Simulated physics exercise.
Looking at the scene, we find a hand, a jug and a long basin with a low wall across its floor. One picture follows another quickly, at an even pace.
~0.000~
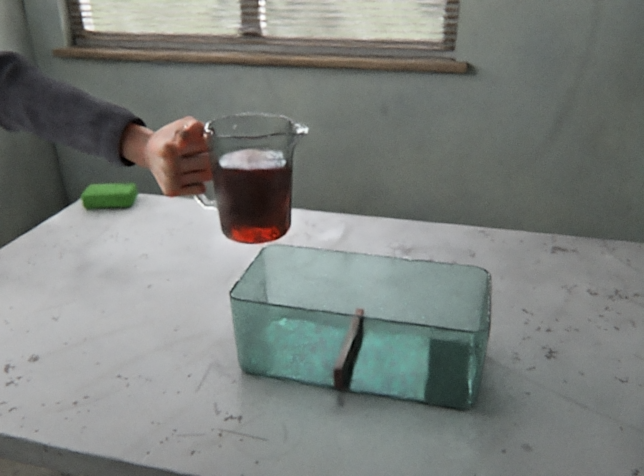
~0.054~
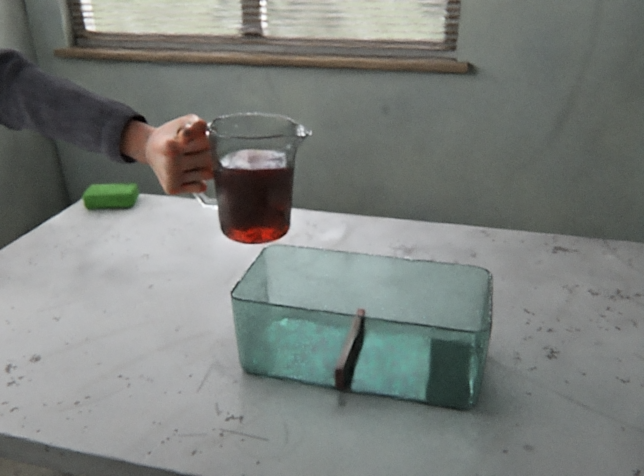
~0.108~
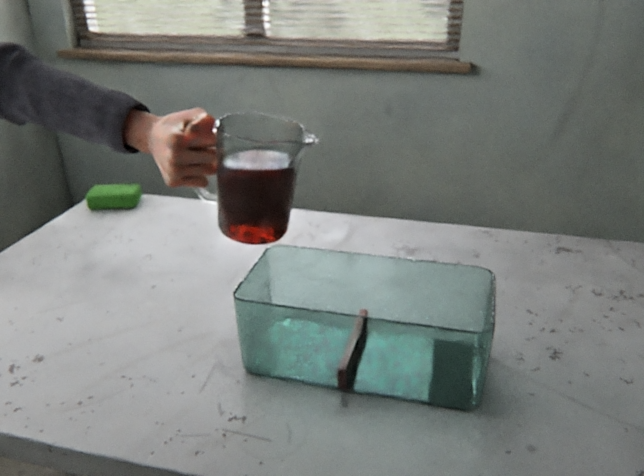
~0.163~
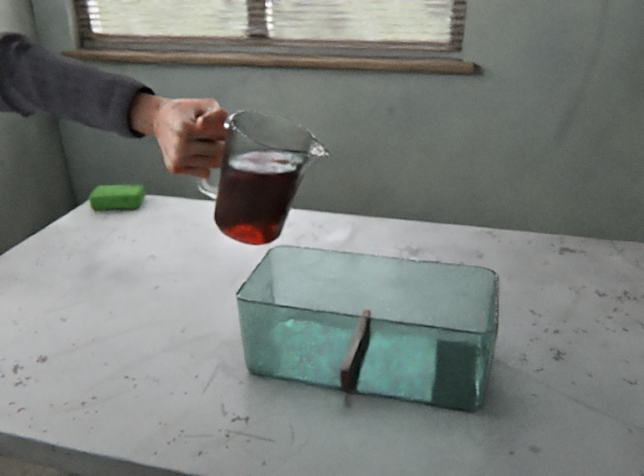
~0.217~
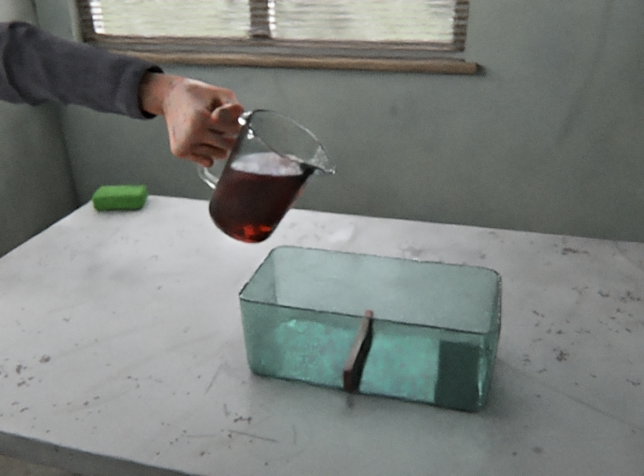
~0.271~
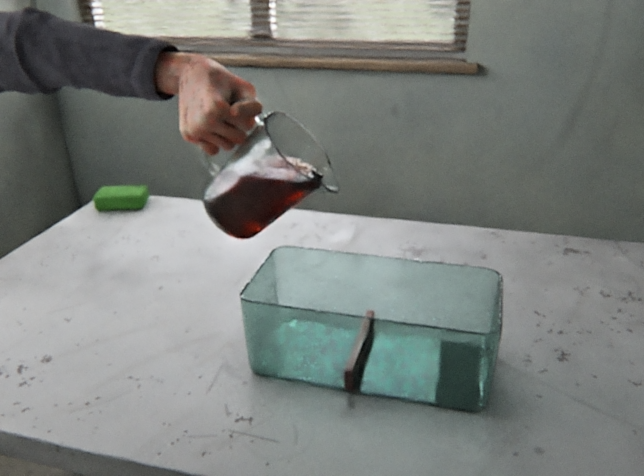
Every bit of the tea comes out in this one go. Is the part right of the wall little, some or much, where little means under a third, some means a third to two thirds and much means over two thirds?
Some.
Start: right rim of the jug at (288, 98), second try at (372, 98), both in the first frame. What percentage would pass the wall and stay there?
The first start gives some 25 %, the second some 75 %.
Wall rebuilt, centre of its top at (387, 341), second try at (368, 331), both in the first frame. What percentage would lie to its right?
Roughly 10 % and 5 %.
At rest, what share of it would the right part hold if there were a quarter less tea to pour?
Roughly 25 percent.
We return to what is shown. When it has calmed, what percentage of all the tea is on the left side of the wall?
Something like 55 per cent, roughly.
A moment on, the jug is tipped right over and 56 per cent is still to pour, 10 is left of the wall and 11 right of it.
Next, the jug is tipped right over and 8 per cent is still to pour, 52 is left of the wall and 32 right of it.
Then the jug is tipped right over and 0 per cent is still to pour, 60 is left of the wall and 38 right of it.
Later the jug is tipped right over and 0 per cent is still to pour, 59 is left of the wall and 39 right of it.
At rest 56 per cent lies left of the wall, 42 right of it and 2 outside.
